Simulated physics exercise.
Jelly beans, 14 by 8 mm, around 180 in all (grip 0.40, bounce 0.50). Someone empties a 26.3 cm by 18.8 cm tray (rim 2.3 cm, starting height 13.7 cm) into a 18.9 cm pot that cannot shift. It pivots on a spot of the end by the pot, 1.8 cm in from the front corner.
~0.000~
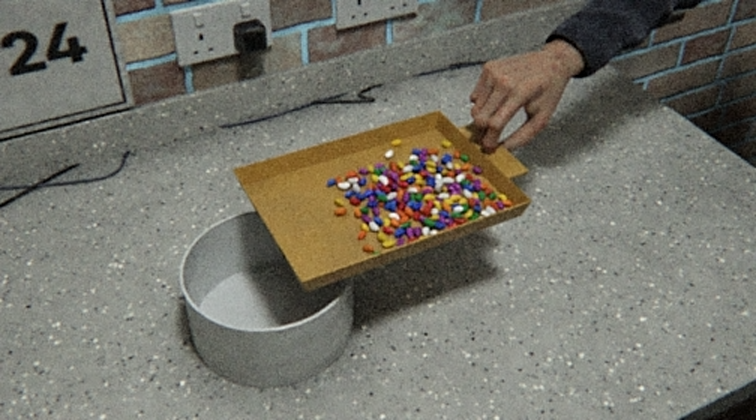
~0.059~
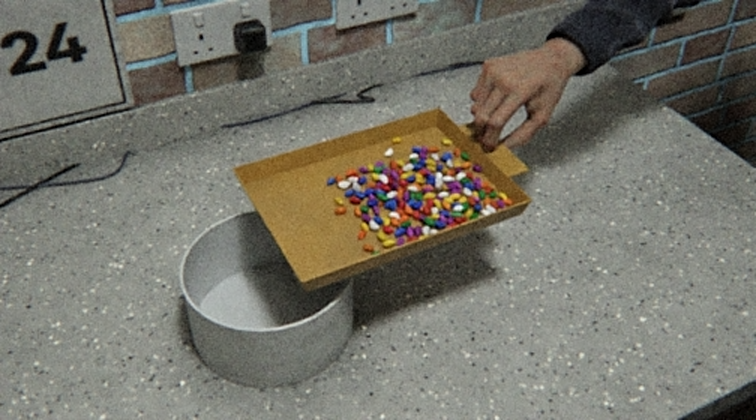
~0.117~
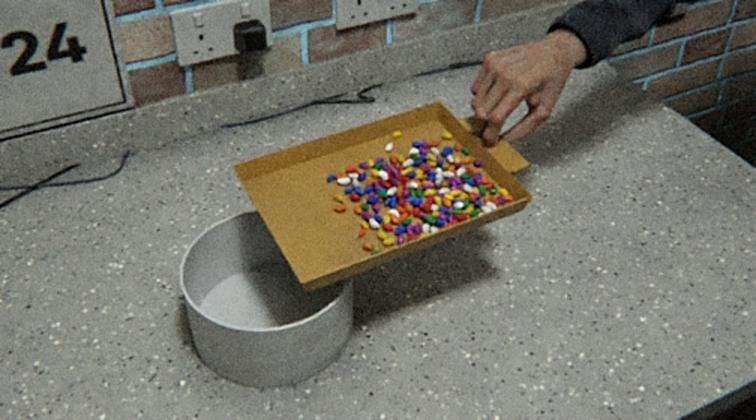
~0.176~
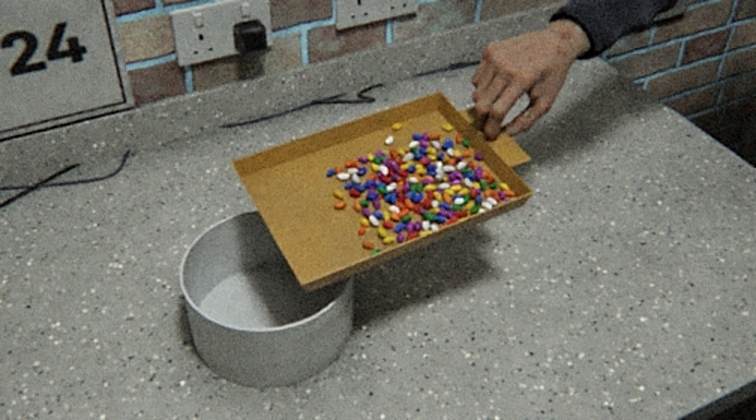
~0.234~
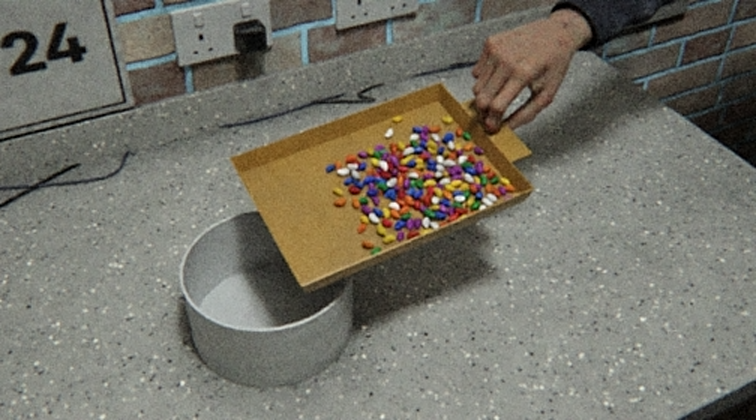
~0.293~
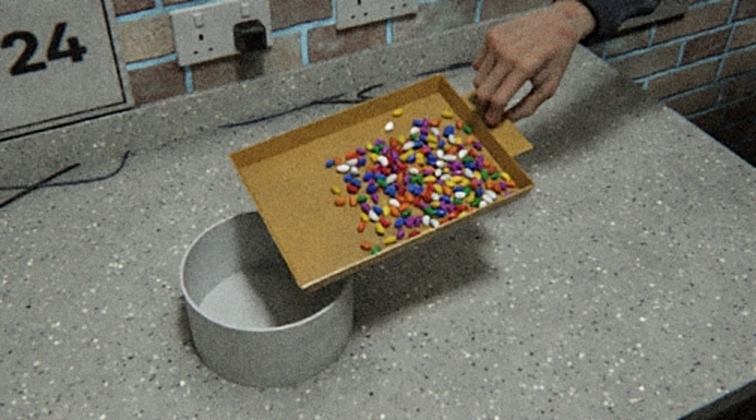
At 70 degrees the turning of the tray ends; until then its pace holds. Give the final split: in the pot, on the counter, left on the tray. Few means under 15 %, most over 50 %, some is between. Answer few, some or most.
Pot: Few, counter: Most, tray: Some.
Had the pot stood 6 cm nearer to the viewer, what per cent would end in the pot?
In that case some 65 per cent.
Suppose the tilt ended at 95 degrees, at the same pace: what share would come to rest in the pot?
It would be near 0 per cent.
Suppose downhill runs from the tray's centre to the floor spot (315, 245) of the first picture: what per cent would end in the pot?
Some 30 per cent.
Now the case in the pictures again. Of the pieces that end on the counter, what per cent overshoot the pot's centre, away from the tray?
About 70 per cent.
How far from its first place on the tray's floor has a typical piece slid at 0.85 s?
Roughly 5 cm.
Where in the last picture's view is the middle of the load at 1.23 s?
Near (363, 238).
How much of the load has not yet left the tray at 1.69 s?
Some 60 per cent of the load.
After 0.85 s, tilt 39 degrees; the tray holds 100 %, the pot 0 %.
Then, at 1.23 s, tilt 58 degrees; the tray holds 100 %, the pot 0 %.
Then, at 1.69 s, tilt 70 degrees; the tray holds 60 %, the pot 0 %.
In the end, at 3.5 s, pot 0 %, counter 80 %, tray 20 %.
